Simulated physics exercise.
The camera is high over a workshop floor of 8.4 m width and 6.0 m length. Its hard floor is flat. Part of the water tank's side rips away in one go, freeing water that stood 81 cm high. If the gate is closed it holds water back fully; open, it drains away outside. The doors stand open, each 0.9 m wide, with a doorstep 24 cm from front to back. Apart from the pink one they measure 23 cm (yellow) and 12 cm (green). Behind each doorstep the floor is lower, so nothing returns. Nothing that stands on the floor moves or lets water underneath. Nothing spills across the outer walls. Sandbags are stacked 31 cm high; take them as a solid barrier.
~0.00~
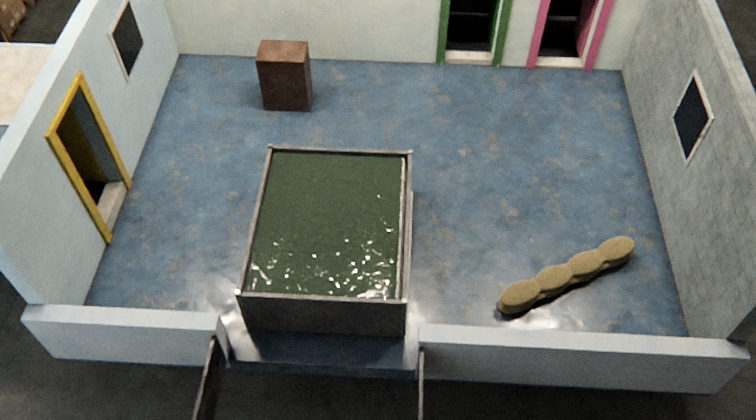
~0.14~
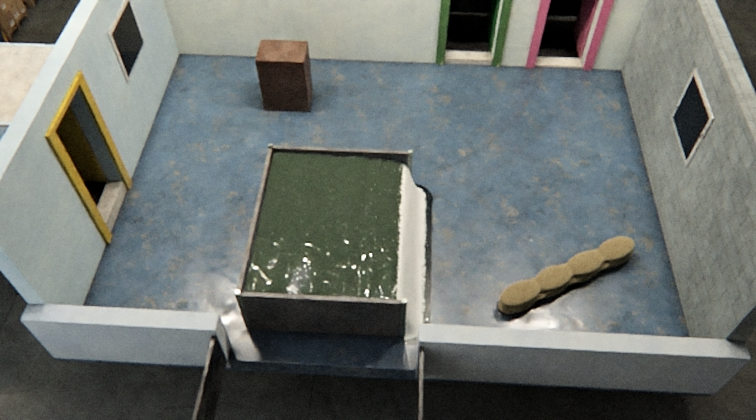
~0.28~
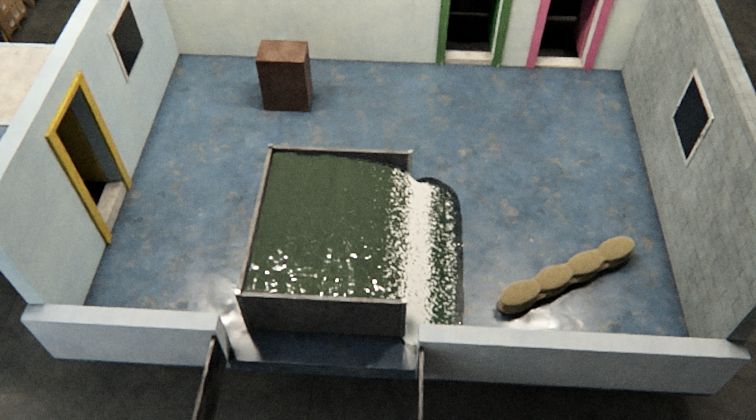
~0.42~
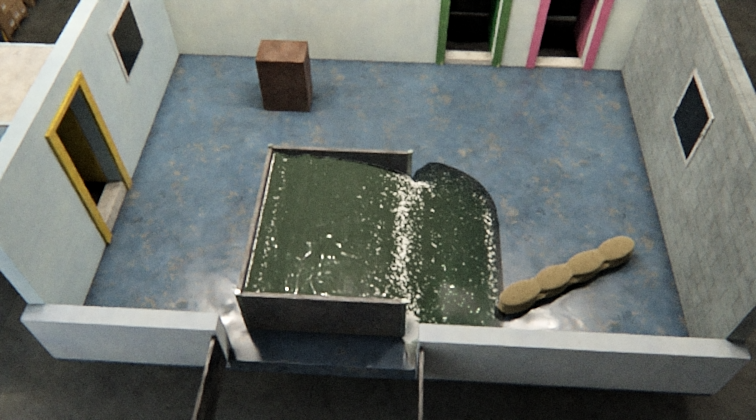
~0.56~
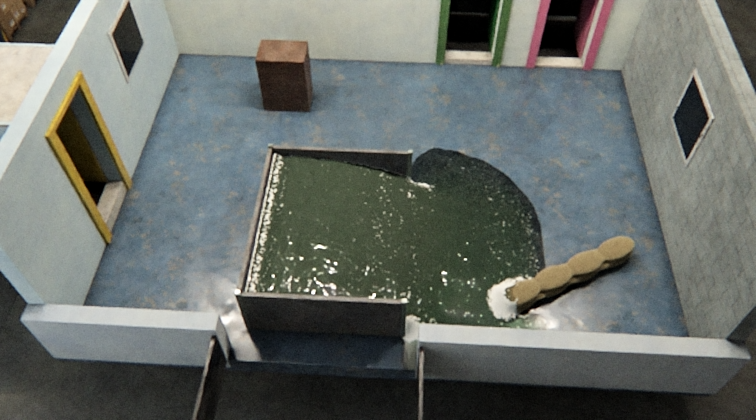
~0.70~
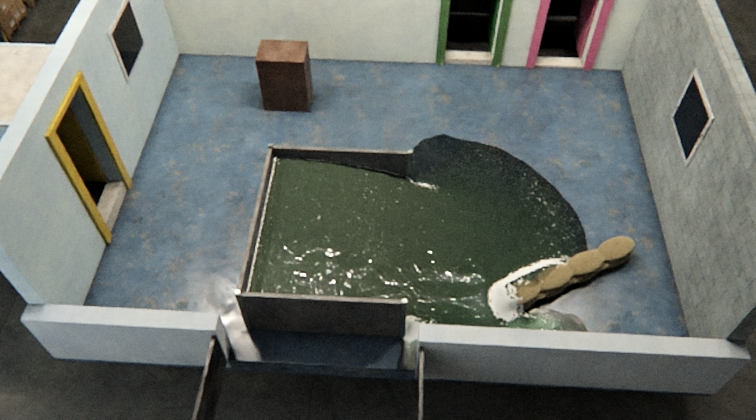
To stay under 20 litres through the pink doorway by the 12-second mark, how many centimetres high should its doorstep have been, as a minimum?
About 32 cm.
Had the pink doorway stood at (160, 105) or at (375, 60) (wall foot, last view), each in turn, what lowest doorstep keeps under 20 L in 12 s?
About 9.0 and 6.5 cm.
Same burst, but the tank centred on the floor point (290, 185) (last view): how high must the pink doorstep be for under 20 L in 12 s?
About 28 cm.
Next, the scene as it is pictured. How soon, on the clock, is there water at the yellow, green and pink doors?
Arrival: Yellow 7.0 s, green 3.2 s, pink 2.4 s.
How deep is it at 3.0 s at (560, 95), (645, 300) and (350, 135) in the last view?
Roughly 12, 19 and 0 cm, in turn.
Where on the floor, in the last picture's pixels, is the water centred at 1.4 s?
Around (433, 255).
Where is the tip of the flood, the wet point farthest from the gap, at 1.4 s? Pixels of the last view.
At about (635, 148).
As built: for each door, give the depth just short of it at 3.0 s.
Depths in cm: Yellow 0, green 1, pink 26.
After 1.4 s water covers 35 % of the floor, deepest (59 cm) near (650, 207); it has not reached the pink door.
After 3.0 s water covers 40 % of the floor, deepest (57 cm) near (618, 78); 26 cm at the pink door, 38 litres in over its 5 cm doorstep.
After 12.0 s water covers 95 % of the floor, deepest (14 cm) near (230, 343); 6 cm at the pink door, 626 litres in over its 5 cm doorstep.
At the pink door as built, the water arrived by 2.5 s and peaked near 30 cm at 4.0 s.
With a doorstep of 25.5 cm, 69 litres would have come in within the 12 s; with 40 cm, 2 litres. So under 20 litres takes about 32 cm.
